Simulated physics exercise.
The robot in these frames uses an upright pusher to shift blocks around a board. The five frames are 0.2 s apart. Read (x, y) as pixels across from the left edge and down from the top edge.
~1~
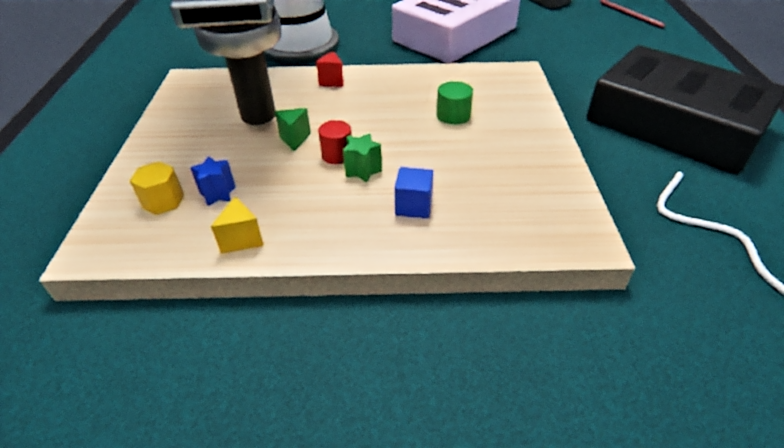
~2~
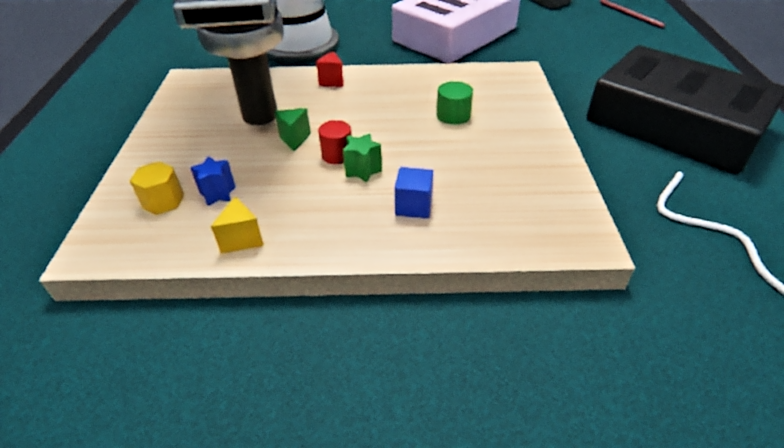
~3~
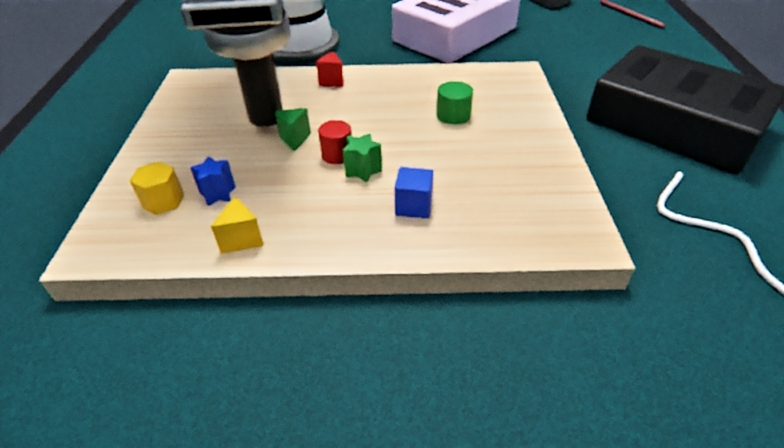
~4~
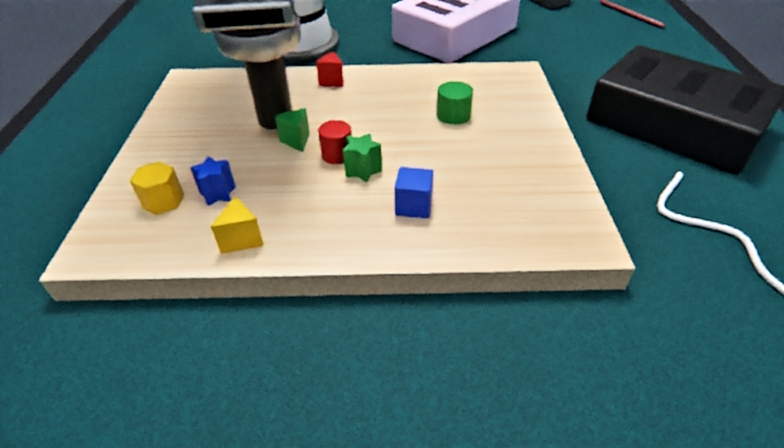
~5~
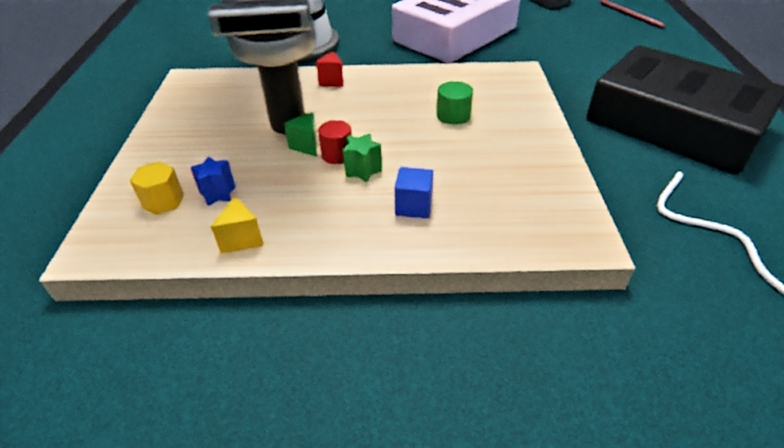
On a wooden board, a robot's upright pusher slides right, nudging a green three-sided block slightly.
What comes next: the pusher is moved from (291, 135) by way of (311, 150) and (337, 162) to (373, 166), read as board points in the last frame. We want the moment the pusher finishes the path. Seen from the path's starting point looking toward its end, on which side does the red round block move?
It's pushed left.
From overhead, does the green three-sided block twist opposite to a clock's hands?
I expect not.
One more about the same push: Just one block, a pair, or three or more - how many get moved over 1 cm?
3 or more.
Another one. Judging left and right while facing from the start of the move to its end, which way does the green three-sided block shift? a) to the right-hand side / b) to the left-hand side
a
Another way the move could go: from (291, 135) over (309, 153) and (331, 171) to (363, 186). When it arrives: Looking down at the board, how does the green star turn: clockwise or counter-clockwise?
Its spin: Clockwise.
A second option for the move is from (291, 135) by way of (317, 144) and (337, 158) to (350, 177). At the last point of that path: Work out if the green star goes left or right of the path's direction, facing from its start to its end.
It goes left.
What follows on the original path. One third of the way, pusher at (309, 139); green three-sided block at (313, 141); red round block at (341, 130); green star at (366, 144), turned 15° clockwise.
Two thirds of the way, pusher at (337, 151); green three-sided block at (323, 153), turned 55° clockwise; red round block at (373, 133); green star at (384, 150), turned 60° clockwise.
At the end, pusher at (372, 155); green three-sided block at (323, 153), turned 55° clockwise; red round block at (405, 130); green star at (397, 153), turned 110° clockwise; blue square block unmoved.
